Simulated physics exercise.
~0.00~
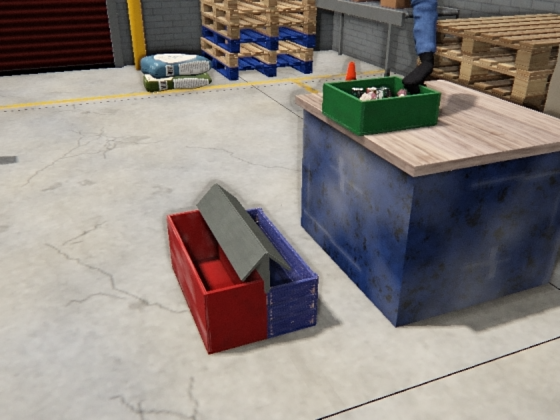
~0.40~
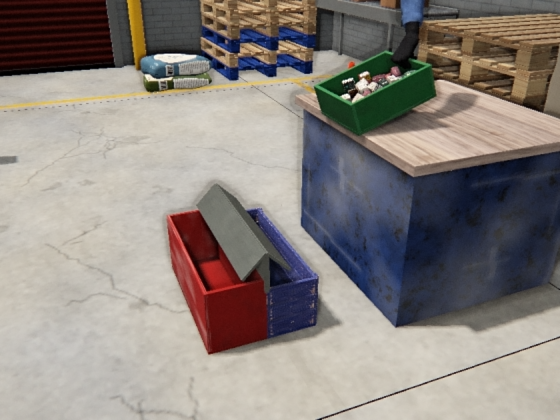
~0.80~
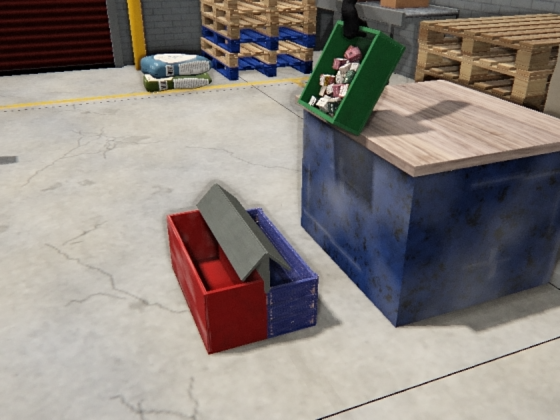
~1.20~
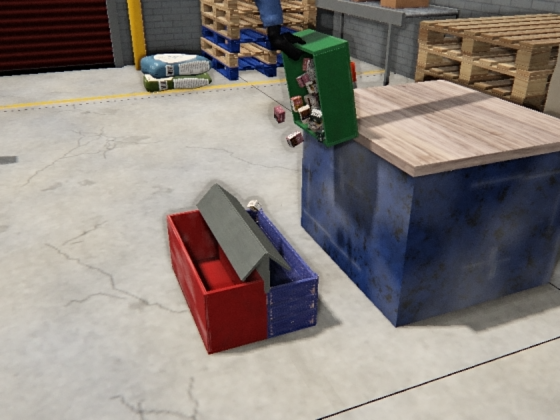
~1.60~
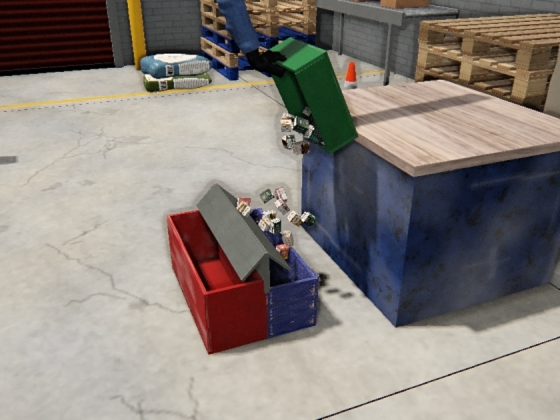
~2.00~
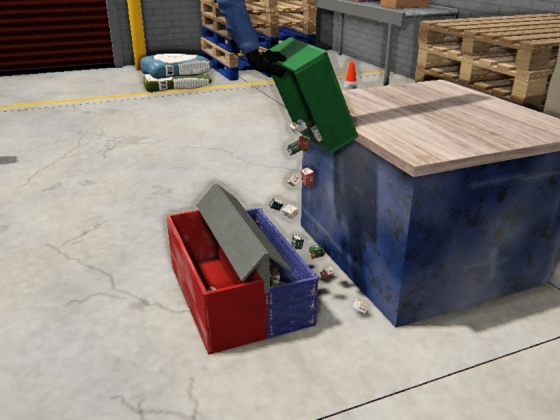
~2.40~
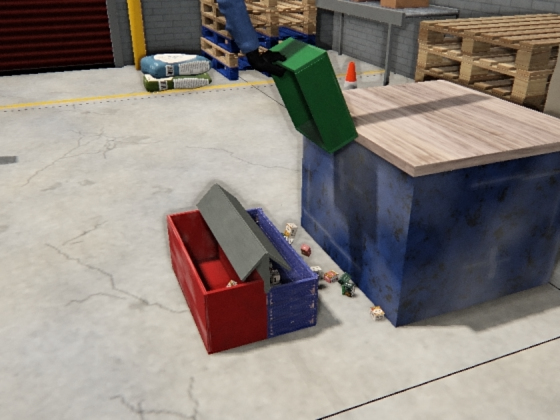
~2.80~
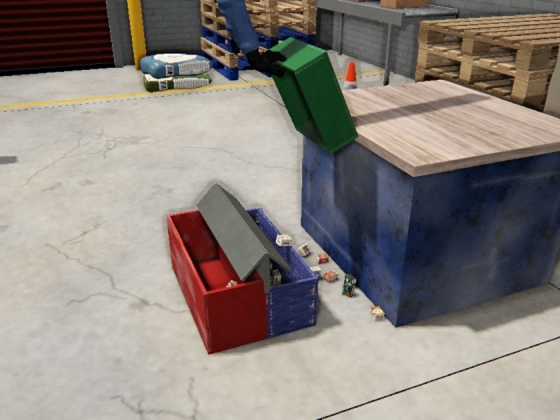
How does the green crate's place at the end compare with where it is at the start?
At the start the green crate sits upright on top of the bench, and by the end it is farther left, tipped steeply over the bench's left edge.
